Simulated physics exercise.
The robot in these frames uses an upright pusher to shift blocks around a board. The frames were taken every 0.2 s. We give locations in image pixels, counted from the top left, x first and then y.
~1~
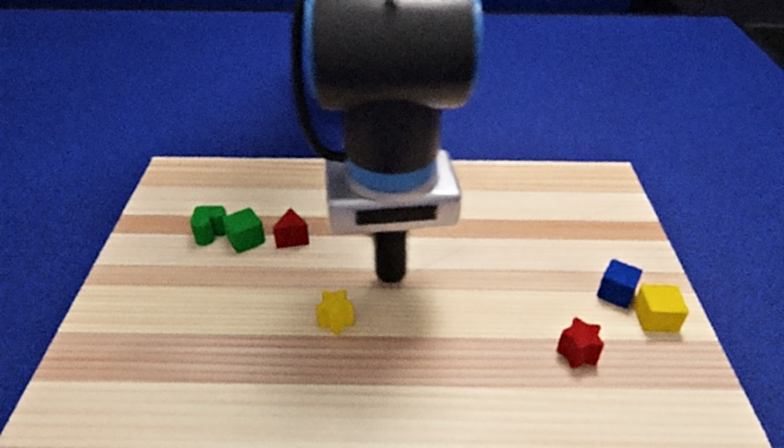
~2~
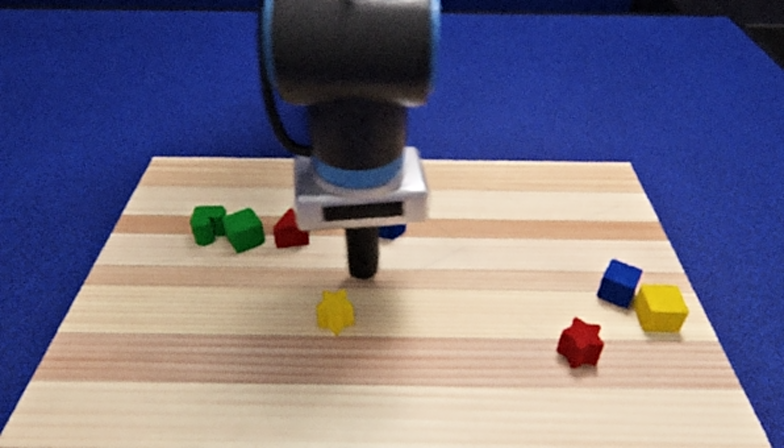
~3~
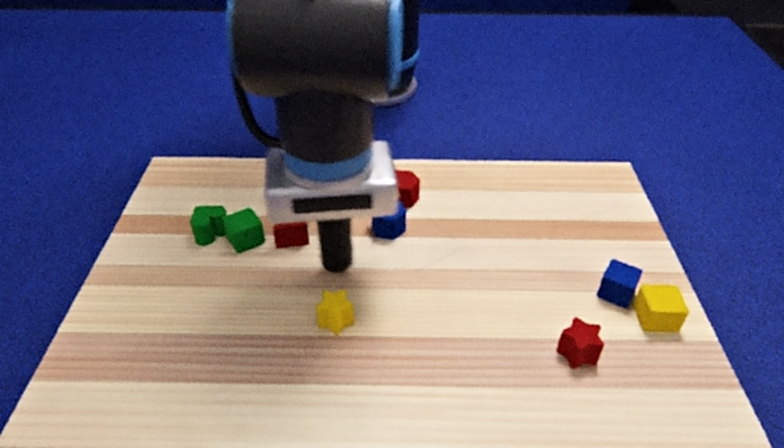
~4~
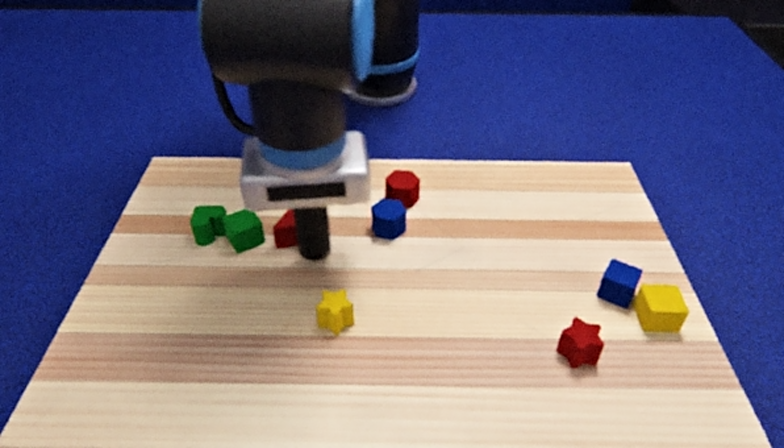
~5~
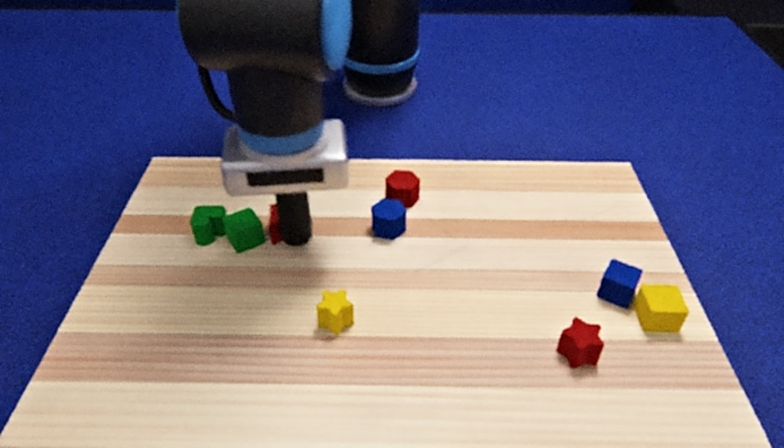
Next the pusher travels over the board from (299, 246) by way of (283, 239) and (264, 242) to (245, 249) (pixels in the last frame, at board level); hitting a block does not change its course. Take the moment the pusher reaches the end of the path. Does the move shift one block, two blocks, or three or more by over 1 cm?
Three or more move.
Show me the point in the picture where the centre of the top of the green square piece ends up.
In the picture, it is at (211, 223).
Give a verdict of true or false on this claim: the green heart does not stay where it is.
True
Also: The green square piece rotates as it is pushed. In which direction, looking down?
Watching from overhead, you'd notice the green square piece rotating clockwise.
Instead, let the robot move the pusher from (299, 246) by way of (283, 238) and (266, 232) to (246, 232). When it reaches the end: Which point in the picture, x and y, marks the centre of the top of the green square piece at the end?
Its top middle will sit at (213, 224).
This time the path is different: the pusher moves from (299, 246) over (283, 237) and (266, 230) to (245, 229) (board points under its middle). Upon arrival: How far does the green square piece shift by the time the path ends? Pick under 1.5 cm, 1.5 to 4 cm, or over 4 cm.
Net shift: 1.5 to 4 cm.
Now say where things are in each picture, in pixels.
The first frame shows pusher tip (391, 272); block tops, green heart (206, 214); green square piece (242, 220); red triangular piece (290, 219).
The second frame shows pusher (363, 269); blocks unchanged.
The third frame shows pusher (337, 262); blocks unchanged.
The fourth frame shows pusher (315, 251); blocks unchanged.
The fifth frame shows pusher (297, 237); green heart (206, 214); green square piece (242, 220); red triangular piece partly hidden.
On the path given first. Halfway along, pusher (271, 231); green square piece (234, 220); red triangular piece (258, 203), turned 20° anticlockwise.
At the end, pusher (243, 241); green heart (195, 209); green square piece (211, 223), turned 30° clockwise; red triangular piece (256, 203).
